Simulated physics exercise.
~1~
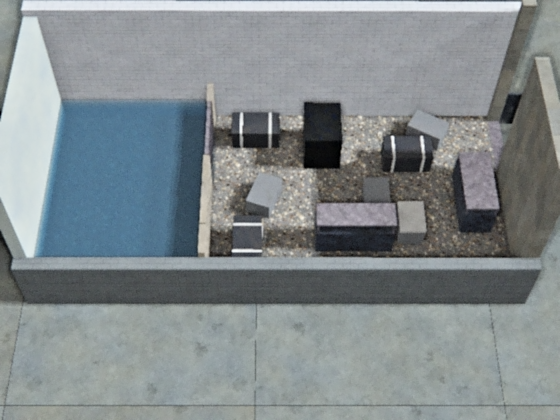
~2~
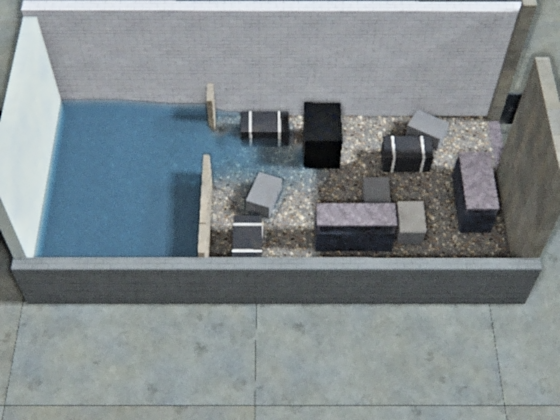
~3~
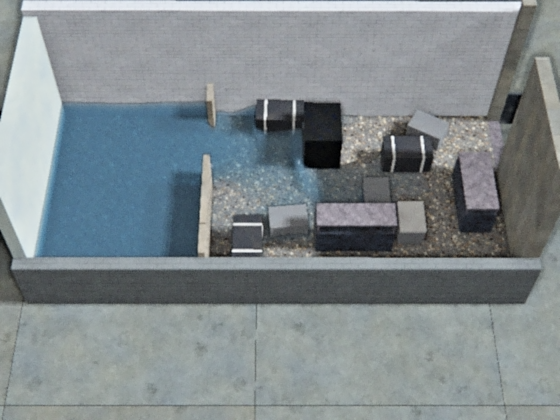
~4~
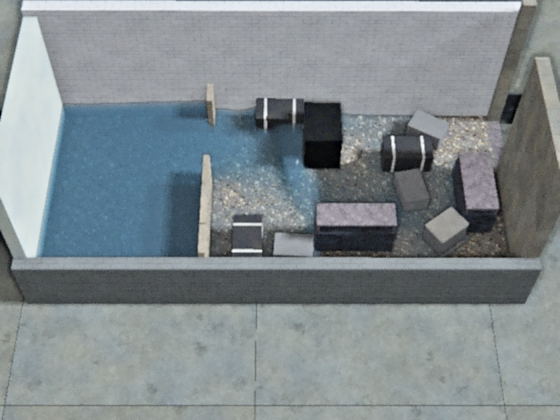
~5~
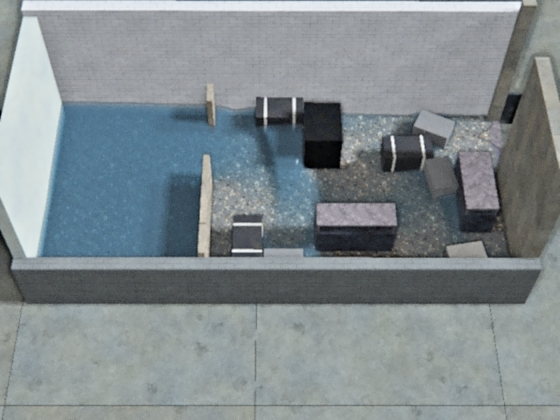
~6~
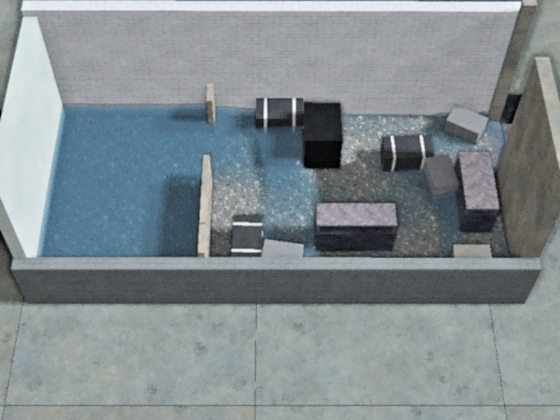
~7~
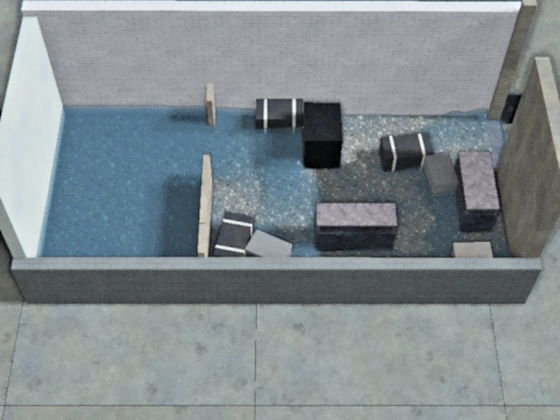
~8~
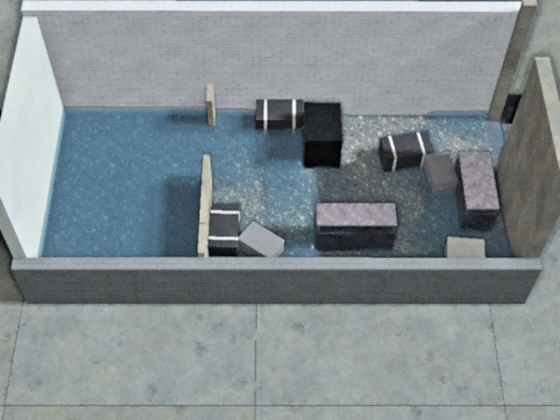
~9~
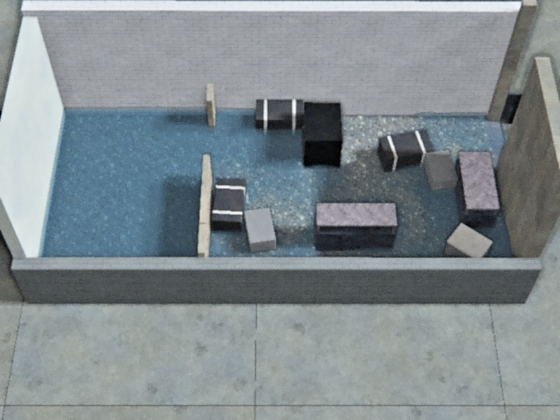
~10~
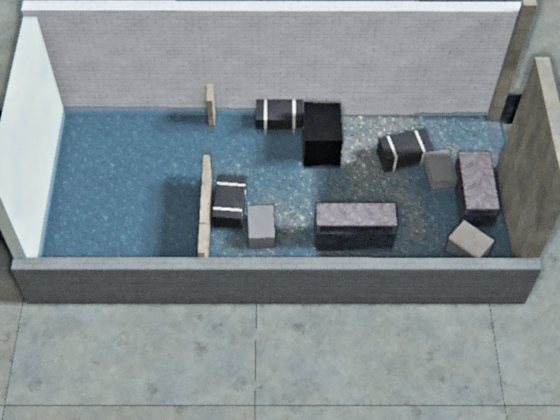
Blue water floods from the left room into the right, shifting several boxes before they settle.
